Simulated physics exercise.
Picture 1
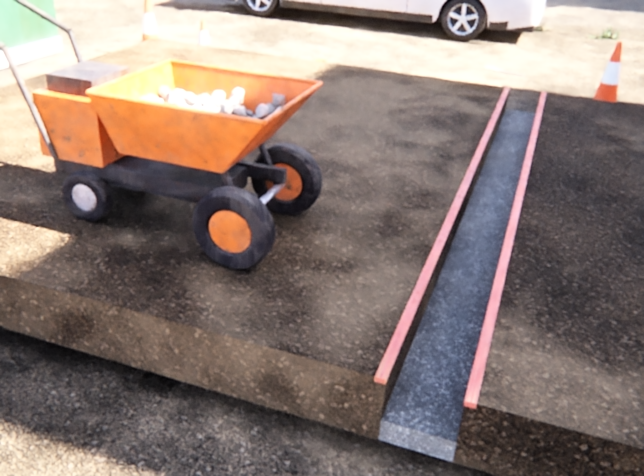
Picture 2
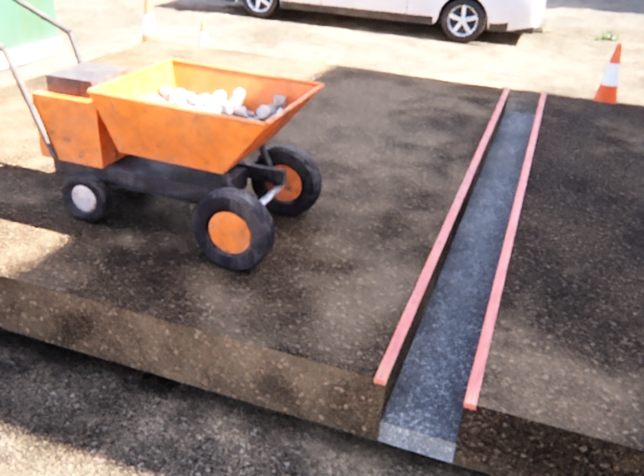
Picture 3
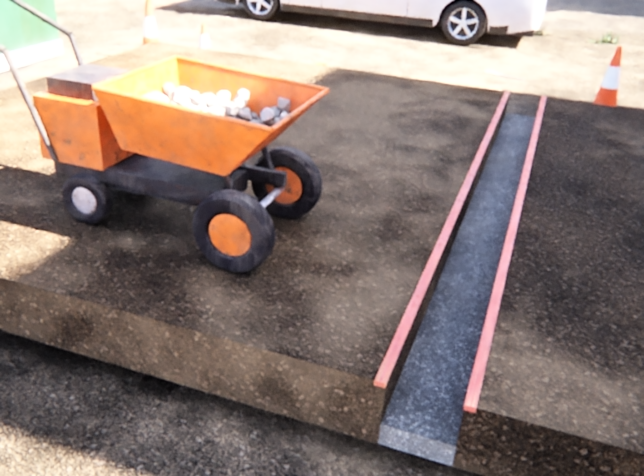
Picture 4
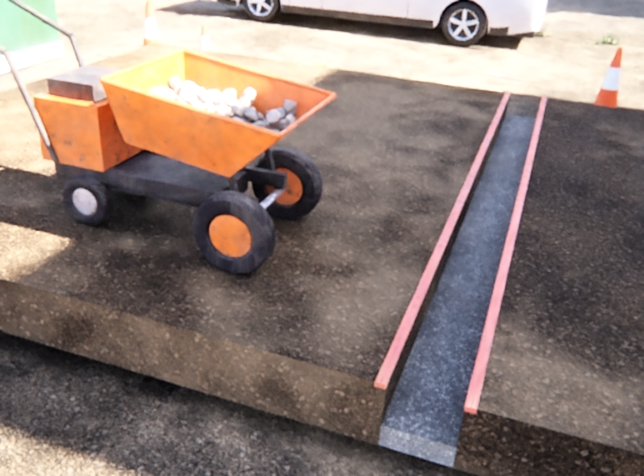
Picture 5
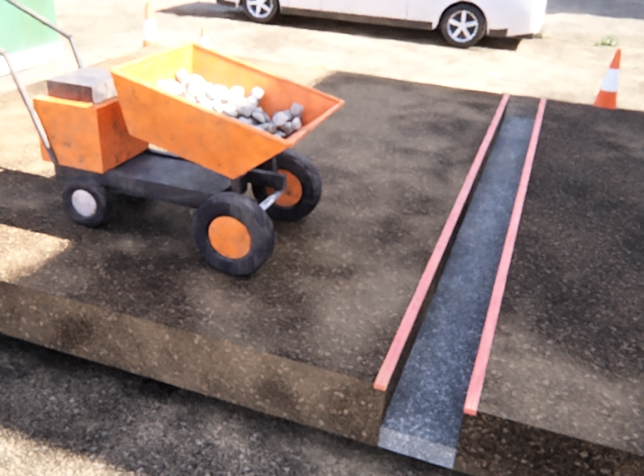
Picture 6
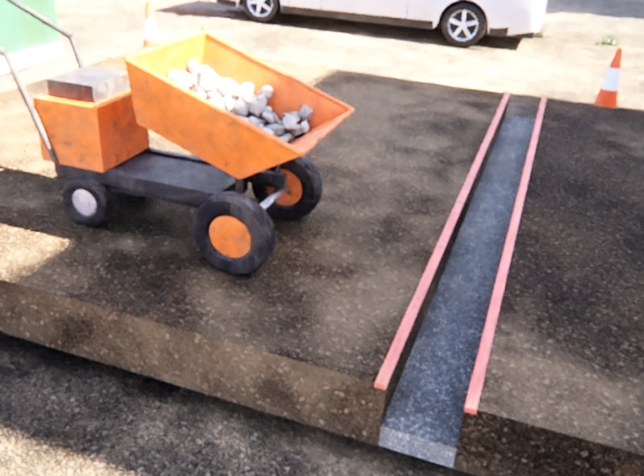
Orange skip of a small motor barrow tilting gradually forward to the right, grey stones inside, beside a narrow red-edged trench.
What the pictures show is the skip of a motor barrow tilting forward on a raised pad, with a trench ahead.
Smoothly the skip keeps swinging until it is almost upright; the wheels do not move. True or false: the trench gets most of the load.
False.
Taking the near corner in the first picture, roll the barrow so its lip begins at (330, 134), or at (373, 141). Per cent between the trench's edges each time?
Some 100 in a hundred, then some 70 in a hundred.
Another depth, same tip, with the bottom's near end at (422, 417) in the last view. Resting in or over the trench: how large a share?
I'd say around 30 in a hundred.
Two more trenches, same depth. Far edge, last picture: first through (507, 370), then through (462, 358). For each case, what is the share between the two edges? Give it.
Well, it'd be something like 30 per cent the first time and 30 per cent the second.
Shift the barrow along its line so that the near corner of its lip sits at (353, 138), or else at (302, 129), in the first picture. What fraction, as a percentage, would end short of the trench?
Around 0 and 20 per cent respectively.
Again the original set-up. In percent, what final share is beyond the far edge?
Roughly 0 in a hundred.
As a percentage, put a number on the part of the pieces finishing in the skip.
Around 25 %.
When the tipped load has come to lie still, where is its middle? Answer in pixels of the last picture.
Resting centre, last frame: Roughly (418, 273).
Shortly afterwards, skip tipped steeply; the whole lot in the skip.
Next, skip tipped right over; near two thirds in the skip; near a quarter short of the trench; only a few falling.
Some moments later, skip tipped right over; near a quarter in the skip; near half short of the trench; near a quarter in or heaped over the trench; only a few beyond it.
In the end, skip tipped right over; near a quarter in the skip; near half short of the trench; near a third in or heaped over the trench; only a few beyond it.
